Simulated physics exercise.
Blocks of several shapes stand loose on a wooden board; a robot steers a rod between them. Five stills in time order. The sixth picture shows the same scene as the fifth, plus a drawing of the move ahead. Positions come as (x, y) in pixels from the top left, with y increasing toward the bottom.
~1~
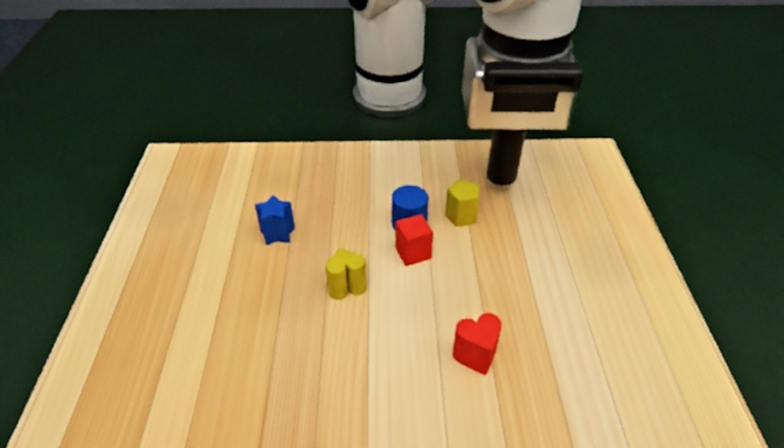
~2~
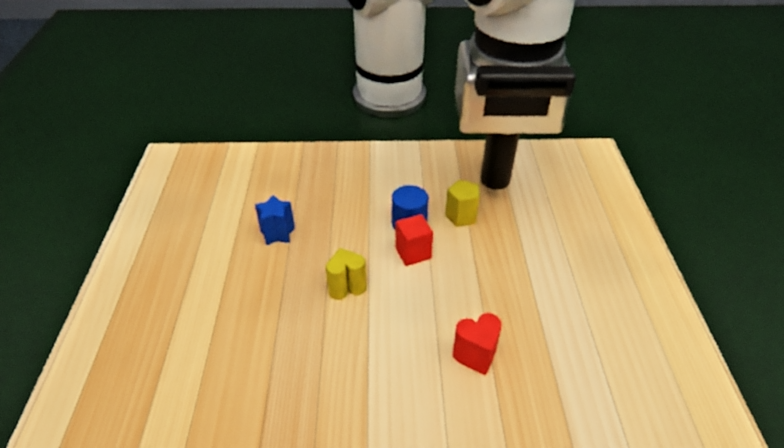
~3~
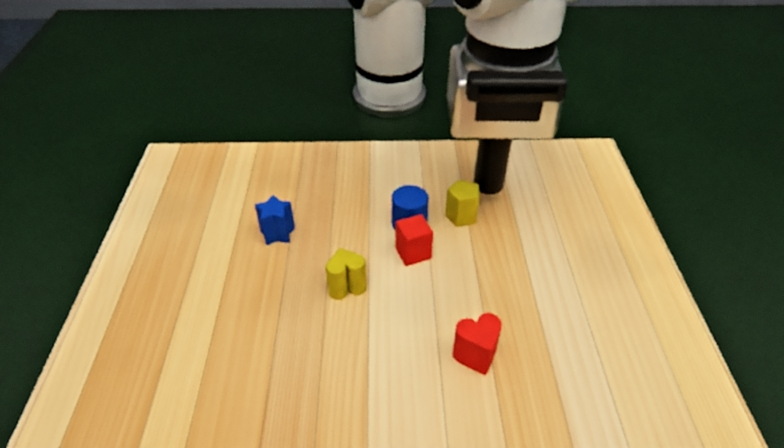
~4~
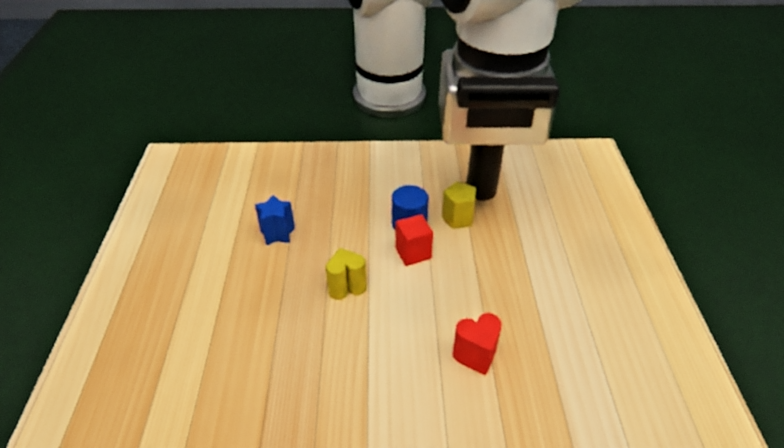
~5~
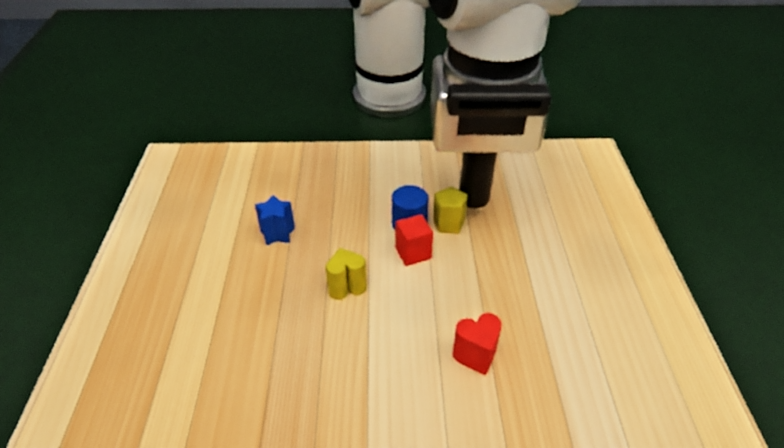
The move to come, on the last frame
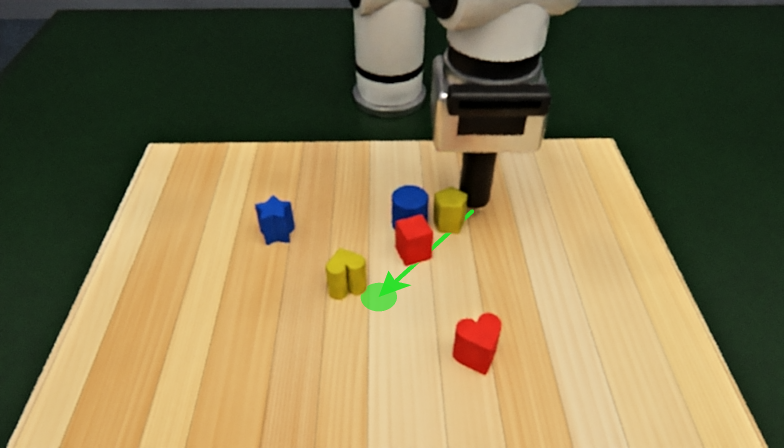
On a wooden board scattered with small red, blue and yellow blocks, a robot arm moved its black rod left and slightly forward, then nudged the yellow pentagon a short way left toward the blue cylinder.
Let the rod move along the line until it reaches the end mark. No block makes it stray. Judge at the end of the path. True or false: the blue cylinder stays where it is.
Verdict: False.
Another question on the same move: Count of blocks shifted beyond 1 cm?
Count: 3 or more.
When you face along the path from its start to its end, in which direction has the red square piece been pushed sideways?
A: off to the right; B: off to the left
A
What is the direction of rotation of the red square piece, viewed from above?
Direction: Anticlockwise.
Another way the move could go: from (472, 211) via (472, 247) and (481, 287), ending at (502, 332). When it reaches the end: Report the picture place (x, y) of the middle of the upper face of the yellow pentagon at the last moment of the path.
At the end it should sit near (442, 207).
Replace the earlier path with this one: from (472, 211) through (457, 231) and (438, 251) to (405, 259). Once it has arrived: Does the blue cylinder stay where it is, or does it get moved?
If the rod follows that path, the blue cylinder ends up shifted.
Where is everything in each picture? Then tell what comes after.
In the first frame, lower end of the rod (501, 177), tops of blocks, yellow heart-shaped block (345, 260), blue cylinder (410, 196), red square piece (414, 226), yellow pentagon (465, 189).
In the second frame, rod (495, 181), blocks as before.
In the third frame, rod (488, 186), blocks as before.
In the fourth frame, rod (481, 192), yellow pentagon (461, 191).
In the fifth frame, rod (474, 199), yellow heart-shaped block (345, 260), blue cylinder (410, 196), red square piece (414, 226), yellow pentagon (451, 196).
The drawn path runs straight from (472, 211) to (379, 297).
On the path given first. One third of the way, rod (444, 226); blue cylinder (390, 196); red square piece (400, 235), turned 45° anticlockwise; yellow pentagon (412, 214), turned 60° clockwise.
Two thirds of the way, rod (414, 254); blue cylinder (388, 196); red square piece (380, 247), turned 65° anticlockwise; yellow pentagon (394, 219), turned 90° clockwise.
At the end, rod (379, 285); yellow heart-shaped block (312, 272), turned 65° clockwise; blue cylinder (388, 196); red square piece (343, 272), turned 70° anticlockwise; yellow pentagon (393, 219), turned 90° clockwise.
